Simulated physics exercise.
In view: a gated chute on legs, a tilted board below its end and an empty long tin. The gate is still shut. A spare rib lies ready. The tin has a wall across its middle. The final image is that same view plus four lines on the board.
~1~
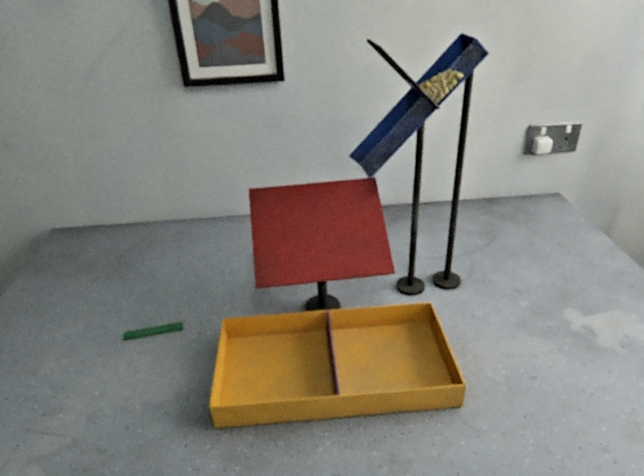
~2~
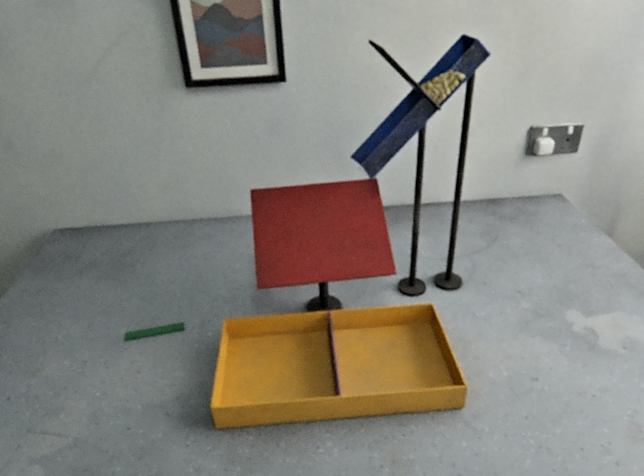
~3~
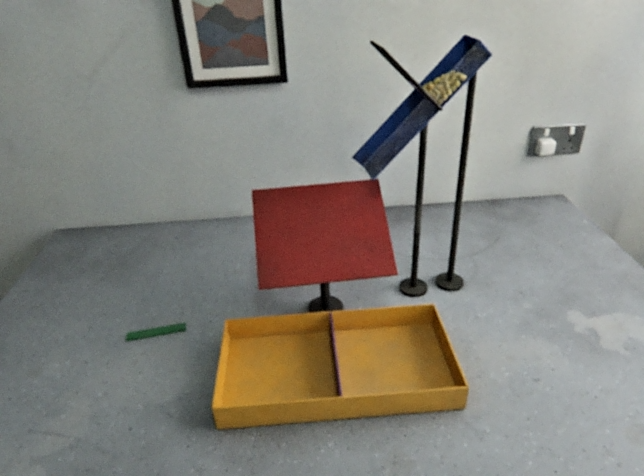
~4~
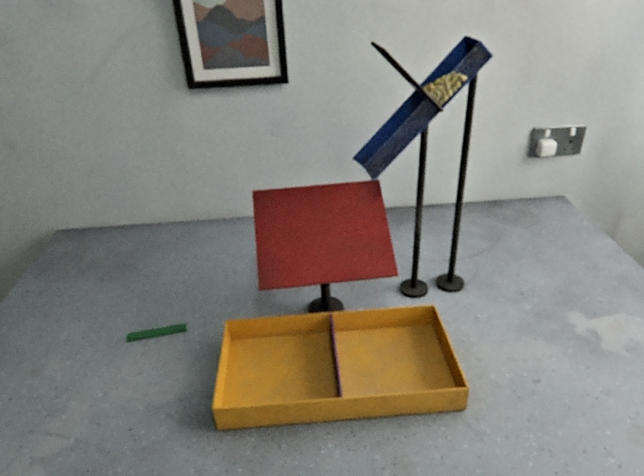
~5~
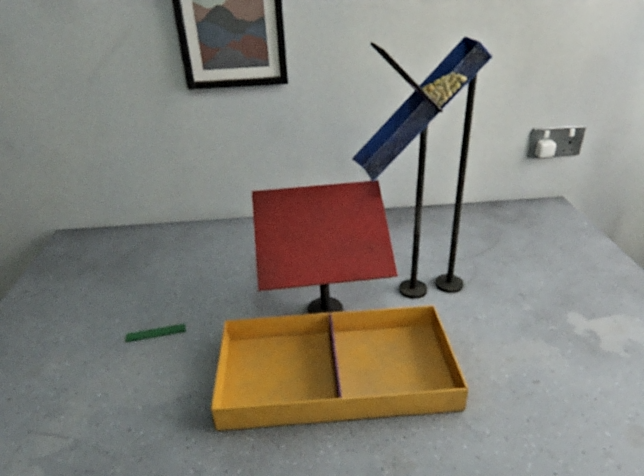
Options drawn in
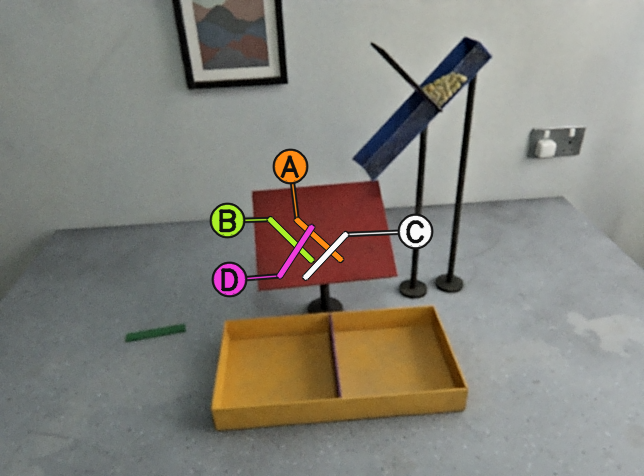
Nothing moves apart from a very slight shift of the view, which looks slightly down on a speckled grey tabletop against a pale wall with a framed print and a socket. A blue chute on two dark legs slopes down leftward at the right, pale beans behind its shut gate. Below stand a tilted red board and an empty yellow tin with a middle wall, a green strip lying left.
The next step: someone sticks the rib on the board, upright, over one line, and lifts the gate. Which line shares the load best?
B is best.
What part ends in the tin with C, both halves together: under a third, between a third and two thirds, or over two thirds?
It is over two thirds.
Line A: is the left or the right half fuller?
The right half.
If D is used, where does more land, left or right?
More lands on the left.
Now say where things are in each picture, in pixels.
The first frame shows load behind the gate at (438, 89), soya beans; lip of the chute at (366, 173), sloping fairly steeply.
The second frame shows middle of the board at (321, 230), tilted fairly steeply; middle of its low edge at (328, 281); of its high edge at (314, 183).
The third frame shows front corners of the tin at (213, 408) and (468, 387); front end of its middle wall at (342, 397); gate still shut at (417, 87).
The fourth frame shows middle of the load at (442, 92); lip at (369, 175).
The fifth frame shows middle of the load at (441, 93); lip at (369, 176).
On the marked copy, line A from (297, 220) to (340, 259); line B from (270, 219) to (311, 260); line C from (345, 234) to (305, 277); line D from (311, 227) to (279, 275).
Choosing A, of what is caught, a small part in the left half, most in the right.
Choosing B, of what is caught, about a third in the left half, about two thirds in the right.
Choosing C, of what is caught, nearly all in the left half, a small part in the right.
Choosing D, of what is caught, most in the left half, a small part in the right.
